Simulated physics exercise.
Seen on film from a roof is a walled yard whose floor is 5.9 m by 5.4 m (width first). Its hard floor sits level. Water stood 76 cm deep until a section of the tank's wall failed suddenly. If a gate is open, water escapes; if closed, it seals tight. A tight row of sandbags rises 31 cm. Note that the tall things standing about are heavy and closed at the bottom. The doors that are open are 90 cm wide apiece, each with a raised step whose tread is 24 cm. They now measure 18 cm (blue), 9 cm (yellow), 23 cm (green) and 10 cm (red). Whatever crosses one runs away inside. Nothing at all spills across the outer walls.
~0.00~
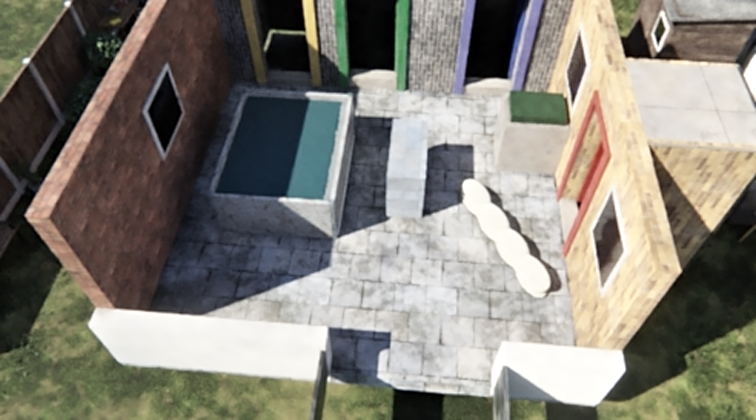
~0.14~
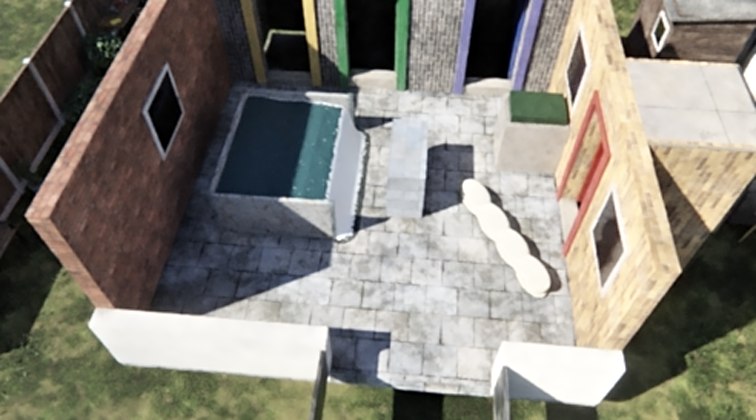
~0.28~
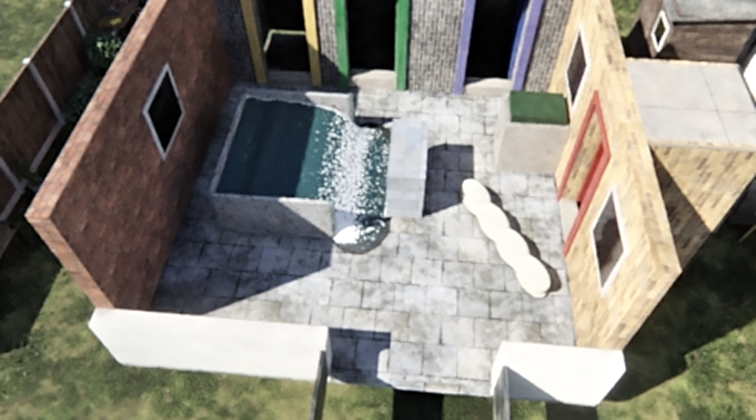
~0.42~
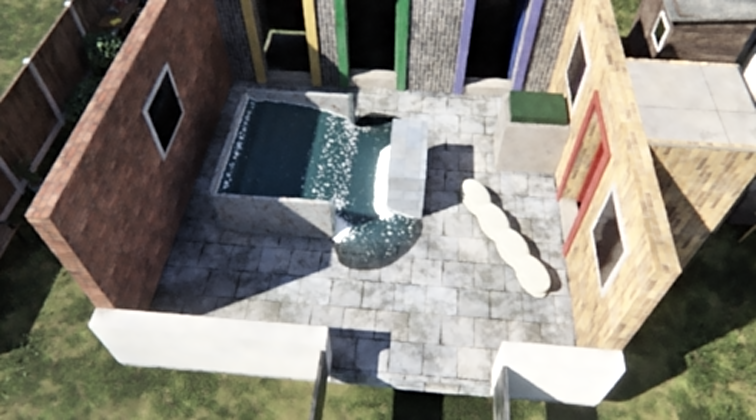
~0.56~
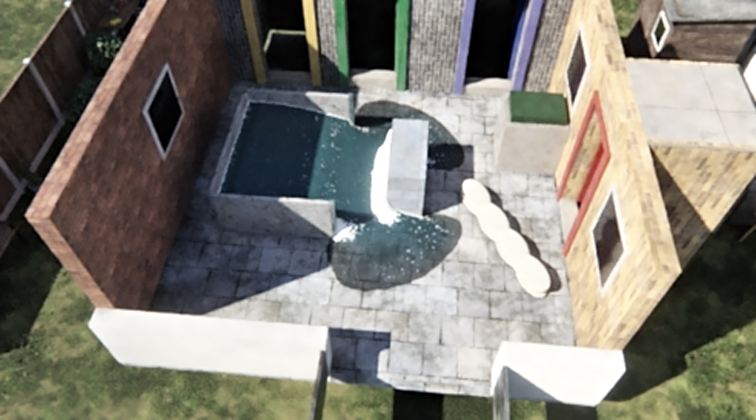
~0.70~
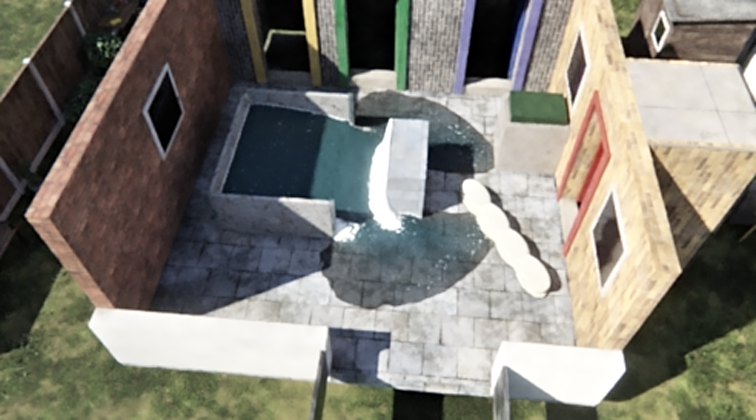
At first, dark water sits still in a raised stone tank on the left of a walled, paved yard. Then the tank's right side opens and water pours out in a white, foamy rush, striking a pale block, parting around it and spreading across the paving on both sides as a thin, dark sheet.
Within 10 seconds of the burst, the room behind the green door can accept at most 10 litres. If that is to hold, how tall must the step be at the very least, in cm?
Close to 20 cm is just enough.
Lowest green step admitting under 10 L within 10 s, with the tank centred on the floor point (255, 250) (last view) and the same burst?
In this case, 13.5 cm or so.
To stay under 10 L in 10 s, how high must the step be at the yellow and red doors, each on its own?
You'd want about 6.5 centimetres at yellow and about 9.0 centimetres at red.
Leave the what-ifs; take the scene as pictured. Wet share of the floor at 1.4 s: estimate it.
Around 45 per cent of the floor.
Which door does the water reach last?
Door: Yellow.
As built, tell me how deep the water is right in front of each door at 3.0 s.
Centimetres: Blue = 23, yellow = 3, green = 13, red = 6.
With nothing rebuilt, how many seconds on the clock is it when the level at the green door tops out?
At about 2.2 s.
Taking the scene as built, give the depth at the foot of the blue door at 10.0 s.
About 8.0 cm.
After 1.4 s water covers 45 % of the floor, deepest (49 cm) near (384, 183); 4 cm at the green door, 0 litres in over its 23 cm step.
After 3.0 s water covers 65 % of the floor, deepest (40 cm) near (544, 139); 13 cm at the green door, 4 litres in over its 23 cm step.
After 10.0 s water covers 90 % of the floor, deepest (11 cm) near (538, 177); 8 cm at the green door, 4 litres in over its 23 cm step.
At the green door as built, the water arrived by 0.9 s and peaked near 20 cm at 2.2 s.
With a step of 17.5 cm, 18 litres would have come in within the 10 s; with 24 cm, 3 litres. So under 10 litres takes about 20 cm.
